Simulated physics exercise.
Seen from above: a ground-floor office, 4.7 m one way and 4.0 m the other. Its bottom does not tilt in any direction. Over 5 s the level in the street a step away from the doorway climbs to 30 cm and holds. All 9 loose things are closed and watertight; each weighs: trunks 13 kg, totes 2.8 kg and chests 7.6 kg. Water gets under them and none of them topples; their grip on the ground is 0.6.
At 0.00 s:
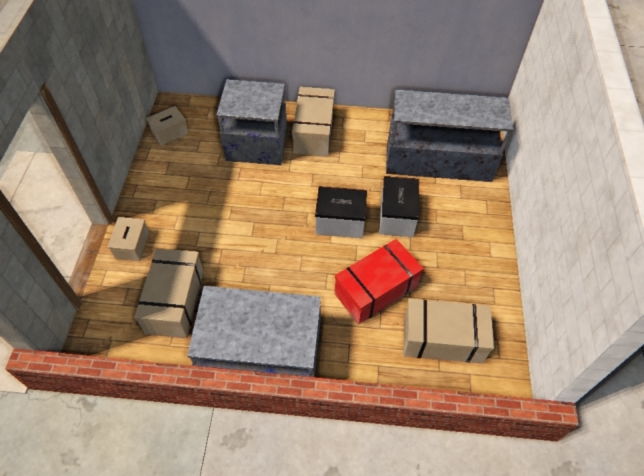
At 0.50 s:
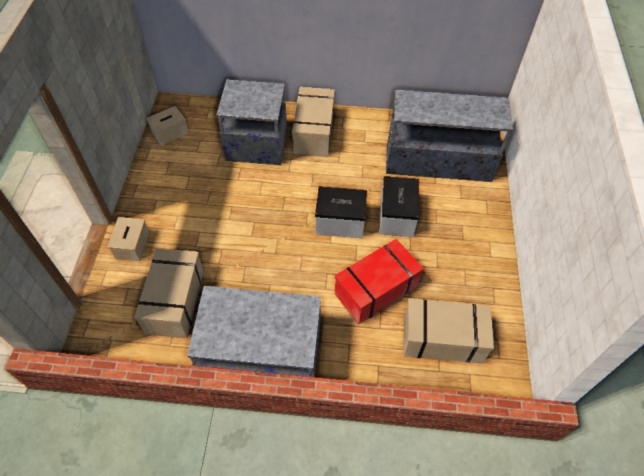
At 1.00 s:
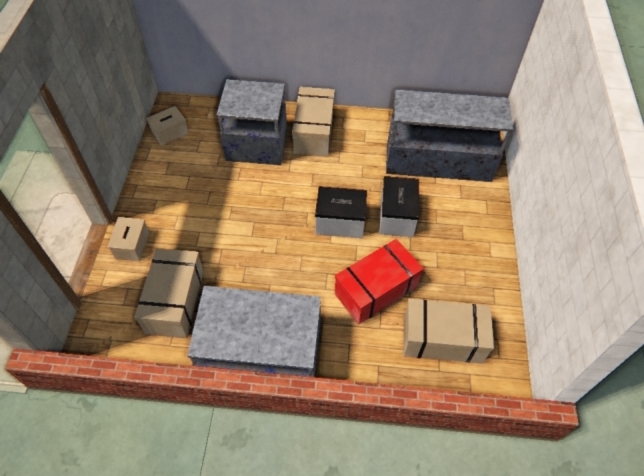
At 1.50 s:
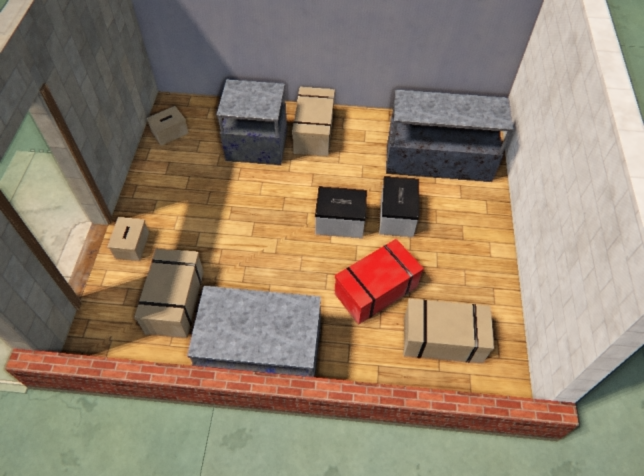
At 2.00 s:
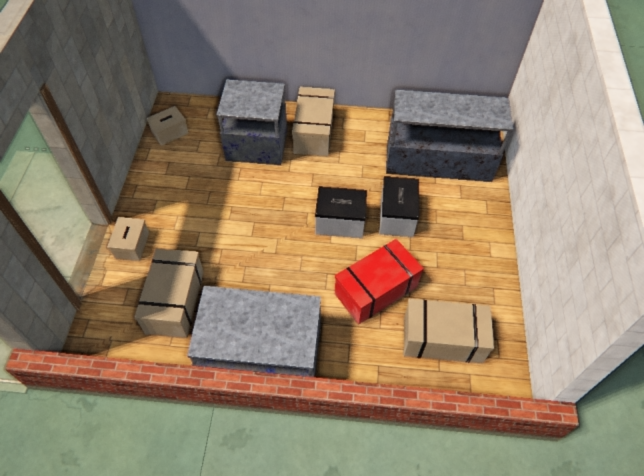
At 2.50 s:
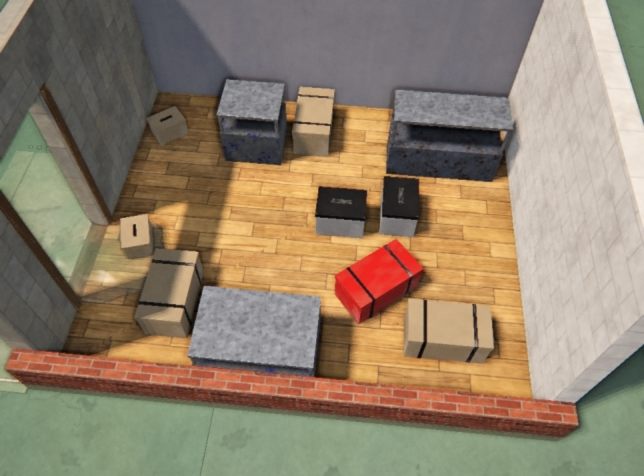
A ground-floor office with a wooden floor and a low red brick edge in front is seen from above. Speckled grey furniture stands at the back and front left, with tan chests and boxes around the room, two black-topped boxes near the middle, and a red trunk to their lower right. Greenish water covers the pale ground outside, then creeps through the left doorway, nudging a small tan box slightly right, while the camera stays still.
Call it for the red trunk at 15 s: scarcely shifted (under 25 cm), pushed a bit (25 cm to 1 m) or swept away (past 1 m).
Pushed a bit.
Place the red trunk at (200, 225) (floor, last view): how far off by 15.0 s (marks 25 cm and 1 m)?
Outcome - it ends up well away.
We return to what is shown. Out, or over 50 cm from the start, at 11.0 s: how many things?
Count then: 7.
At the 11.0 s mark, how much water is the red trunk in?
I'd put it at about 14 cm.
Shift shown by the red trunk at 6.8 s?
Around 50 centimetres.
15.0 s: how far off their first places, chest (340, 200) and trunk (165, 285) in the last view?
First 120 cm, then 300 cm.
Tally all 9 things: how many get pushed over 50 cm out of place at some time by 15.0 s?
I count 8 of them.
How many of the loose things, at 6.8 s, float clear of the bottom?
Just then, the number is 4.
After 3.5 s the red trunk is near (379, 272), 0.0 m from its start, aground; 0 afloat.
After 6.8 s the red trunk is near (426, 278), 0.5 m from its start, aground; 4 afloat.
After 11.0 s the red trunk is near (445, 362), 1.1 m from its start, afloat; 9 afloat.
After 15.0 s the red trunk is near (423, 223), 0.7 m from its start, afloat; 9 afloat.
